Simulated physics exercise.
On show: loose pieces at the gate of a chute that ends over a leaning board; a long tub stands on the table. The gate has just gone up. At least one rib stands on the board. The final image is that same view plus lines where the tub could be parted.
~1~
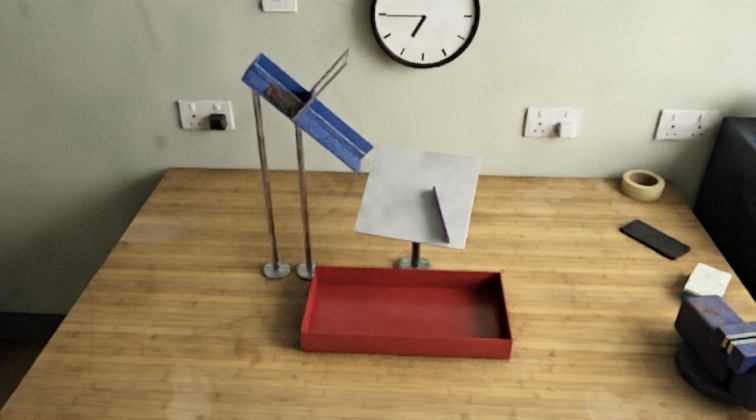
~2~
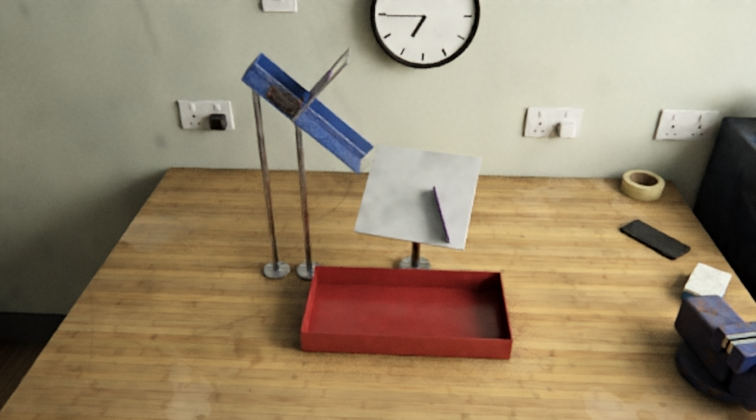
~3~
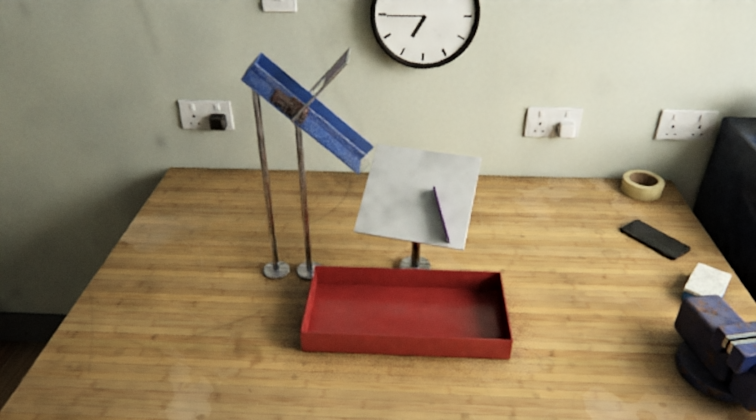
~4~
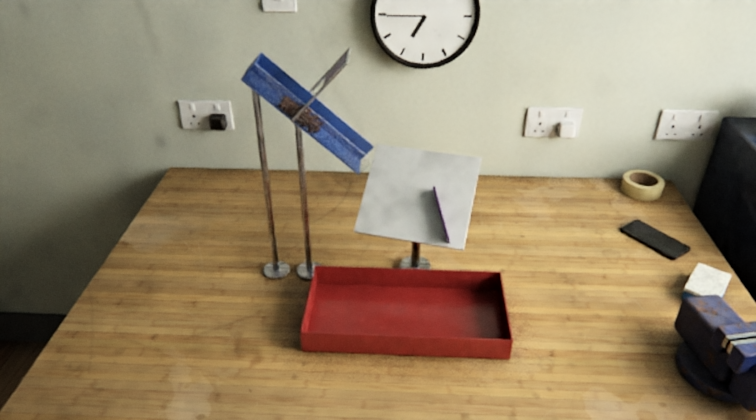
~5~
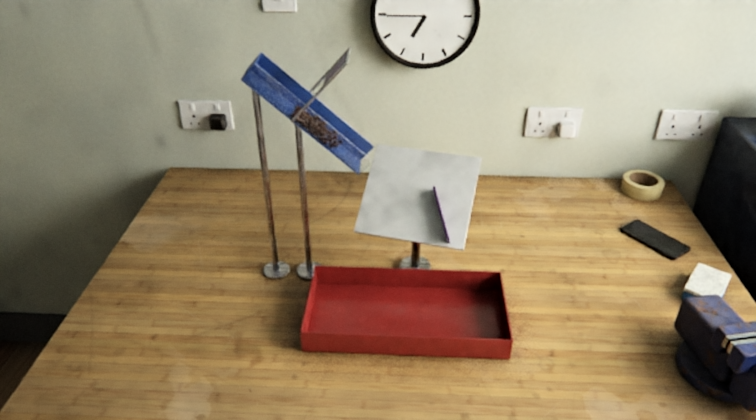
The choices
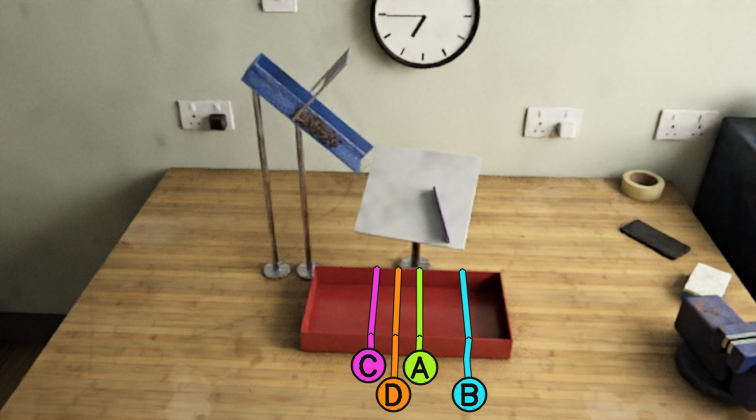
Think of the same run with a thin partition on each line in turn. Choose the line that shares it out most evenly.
Take A.
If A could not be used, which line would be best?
The answer is D.
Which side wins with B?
Left.
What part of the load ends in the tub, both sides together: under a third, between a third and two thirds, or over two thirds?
It is over two thirds.
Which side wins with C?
More lands on the right.
On the marked copy, line A crosses the front rim at (419, 337); line B crosses the front rim at (468, 338); line C crosses the front rim at (370, 335); line D crosses the front rim at (395, 336).
If A is chosen, of what is caught, about half on the left of the divider, about half on the right.
If B is chosen, of what is caught, nearly all on the left of the divider, a stray few on the right.
If C is chosen, of what is caught, a small part on the left of the divider, nearly all on the right.
If D is chosen, of what is caught, about a quarter on the left of the divider, most on the right.
